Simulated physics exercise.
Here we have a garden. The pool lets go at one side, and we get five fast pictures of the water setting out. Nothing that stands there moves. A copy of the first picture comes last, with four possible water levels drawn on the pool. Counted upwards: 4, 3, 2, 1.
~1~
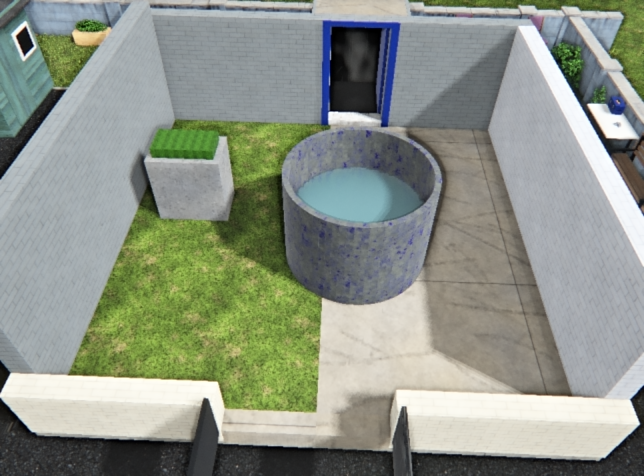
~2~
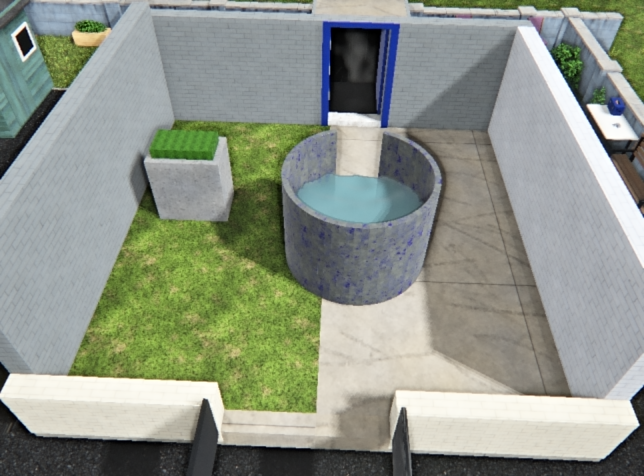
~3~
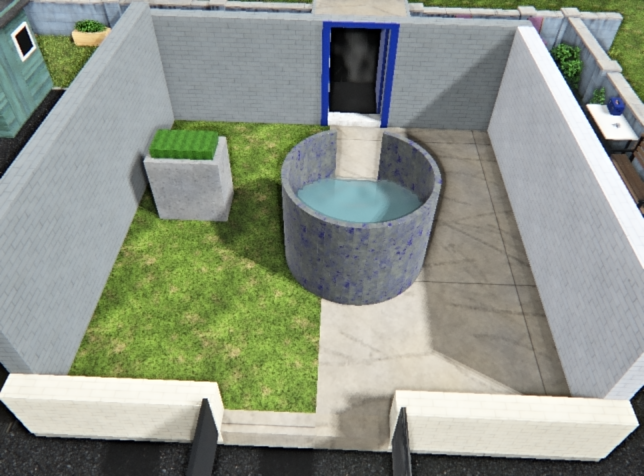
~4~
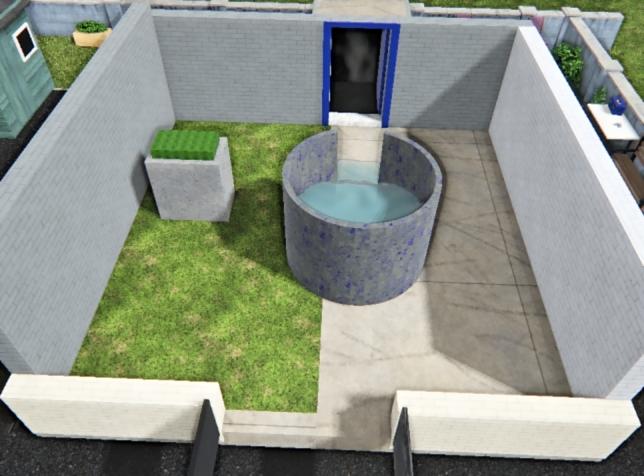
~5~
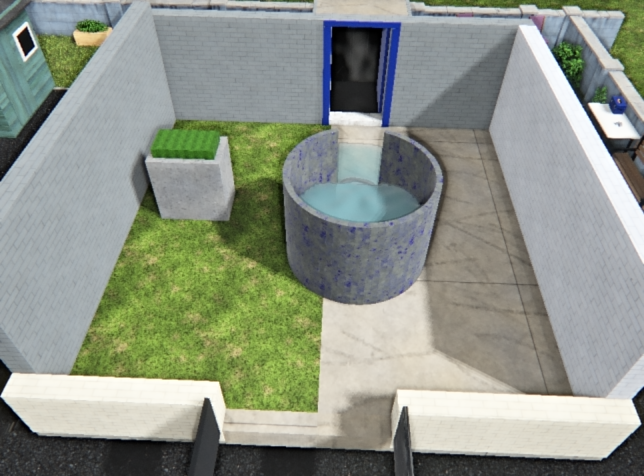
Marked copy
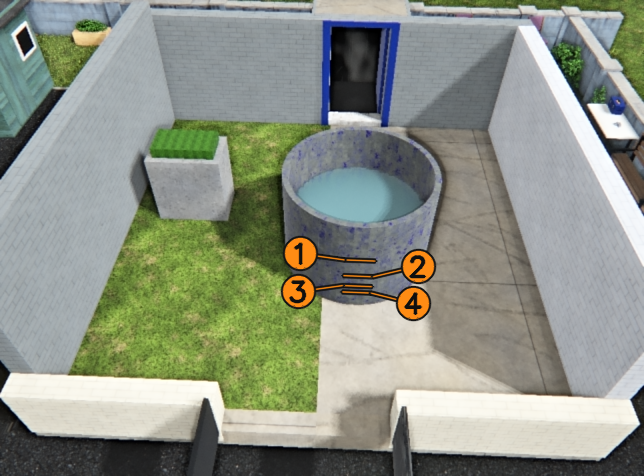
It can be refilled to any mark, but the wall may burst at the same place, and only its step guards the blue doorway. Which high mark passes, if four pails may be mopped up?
Level 3 just does it.
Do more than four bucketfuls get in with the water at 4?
No, not at all.
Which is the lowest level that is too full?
2 it is.
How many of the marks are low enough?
Two of them.
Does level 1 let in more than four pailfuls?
Yes, that goes wrong.
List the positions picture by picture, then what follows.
Water in the pool at rest, its middle at (358, 209); foot of the blue doorway at (354, 126); open gate at (307, 383).
Water covers 1 % of the ground, its front hidden from here.
Water covers 2 % of the ground, its front hidden from here.
Water covers 5 % of the ground, its front hidden from here.
Water covers 10 % of the ground, its front hidden from here.
On the marked copy, 1 at (359, 260); 2 at (358, 276); 3 at (357, 286); 4 at (356, 292); from the bottom up 4, 3, 2, 1.
With 1, dozens of bucketfuls pour in.
With 2, about 9 bucketfuls get in.
With 3, a bucket or two gets in.
With 4, nothing gets over.
